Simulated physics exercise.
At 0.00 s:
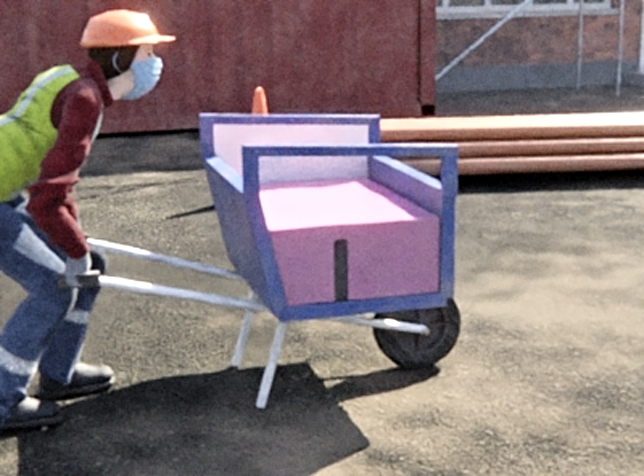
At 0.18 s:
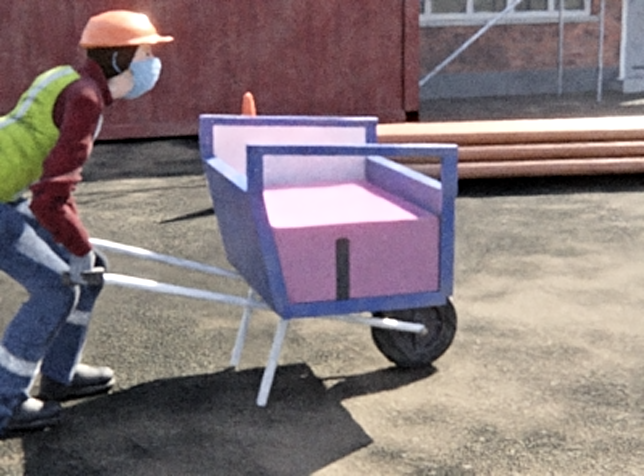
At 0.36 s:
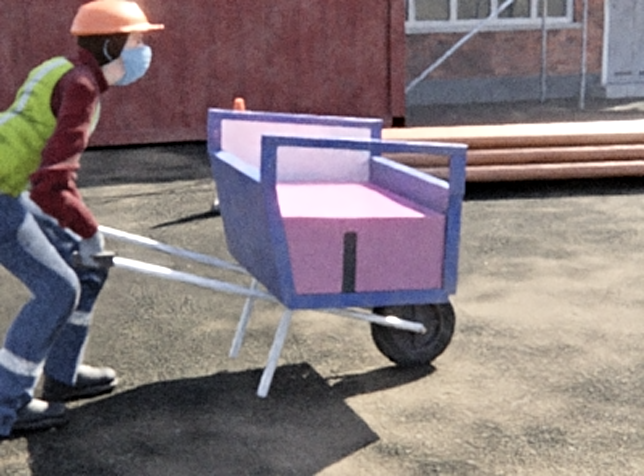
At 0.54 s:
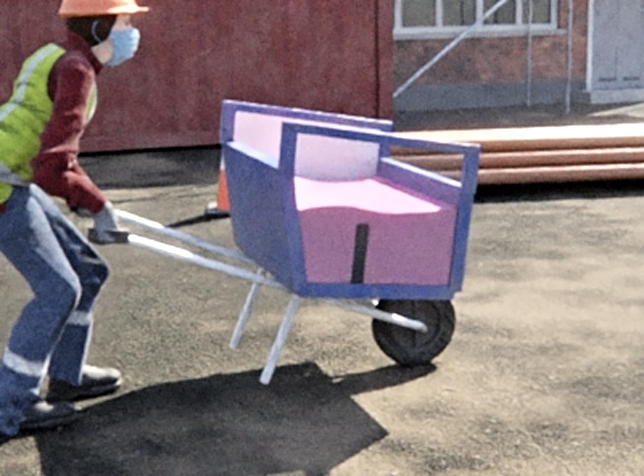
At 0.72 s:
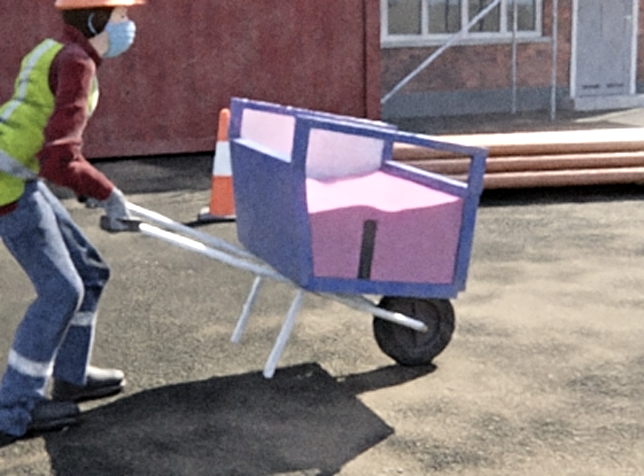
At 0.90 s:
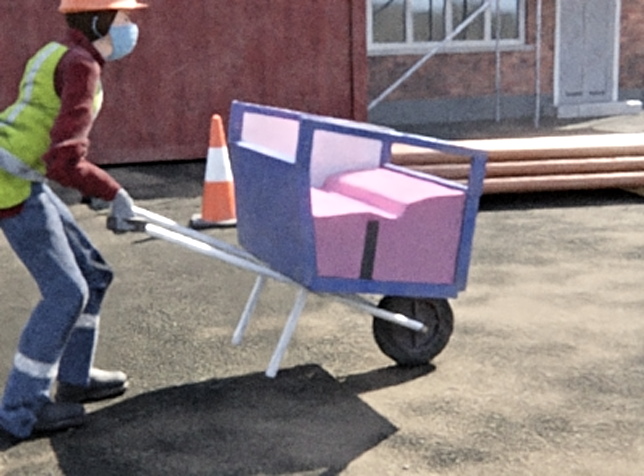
Purple wheelbarrow tilting forwards to the right as a masked worker in an orange helmet raises the handles, pink contents shifting inside.
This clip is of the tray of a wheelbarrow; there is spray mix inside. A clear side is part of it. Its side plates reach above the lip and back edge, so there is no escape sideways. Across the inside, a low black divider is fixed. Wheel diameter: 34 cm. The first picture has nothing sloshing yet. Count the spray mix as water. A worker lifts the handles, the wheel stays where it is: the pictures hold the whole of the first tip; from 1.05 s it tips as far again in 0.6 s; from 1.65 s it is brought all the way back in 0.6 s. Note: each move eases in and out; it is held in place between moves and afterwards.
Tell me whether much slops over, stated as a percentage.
Roughly 5 per cent slops over.
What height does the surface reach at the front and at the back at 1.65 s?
Around 36 cm toward the front, with 22 cm behind.
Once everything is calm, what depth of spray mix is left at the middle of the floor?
24 cm.
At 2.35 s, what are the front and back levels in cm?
Some 20 cm in front and some 26 cm behind.
By 1.65 s the barrow is at 19° forwards, the surface stands 36 cm on the front, 21 cm on the back; there is no loss.
By 2.35 s the surface stands 20 cm on the front, 25 cm on the back; the loss stands at 5 per cent, over the front.
By 3.05 s the surface stands 25 cm on the front, 21 cm on the back; the loss stands at 5 per cent, over the front.
By 5.14 s the loss stands at 5 per cent, over the front, 5 of 104 litres.
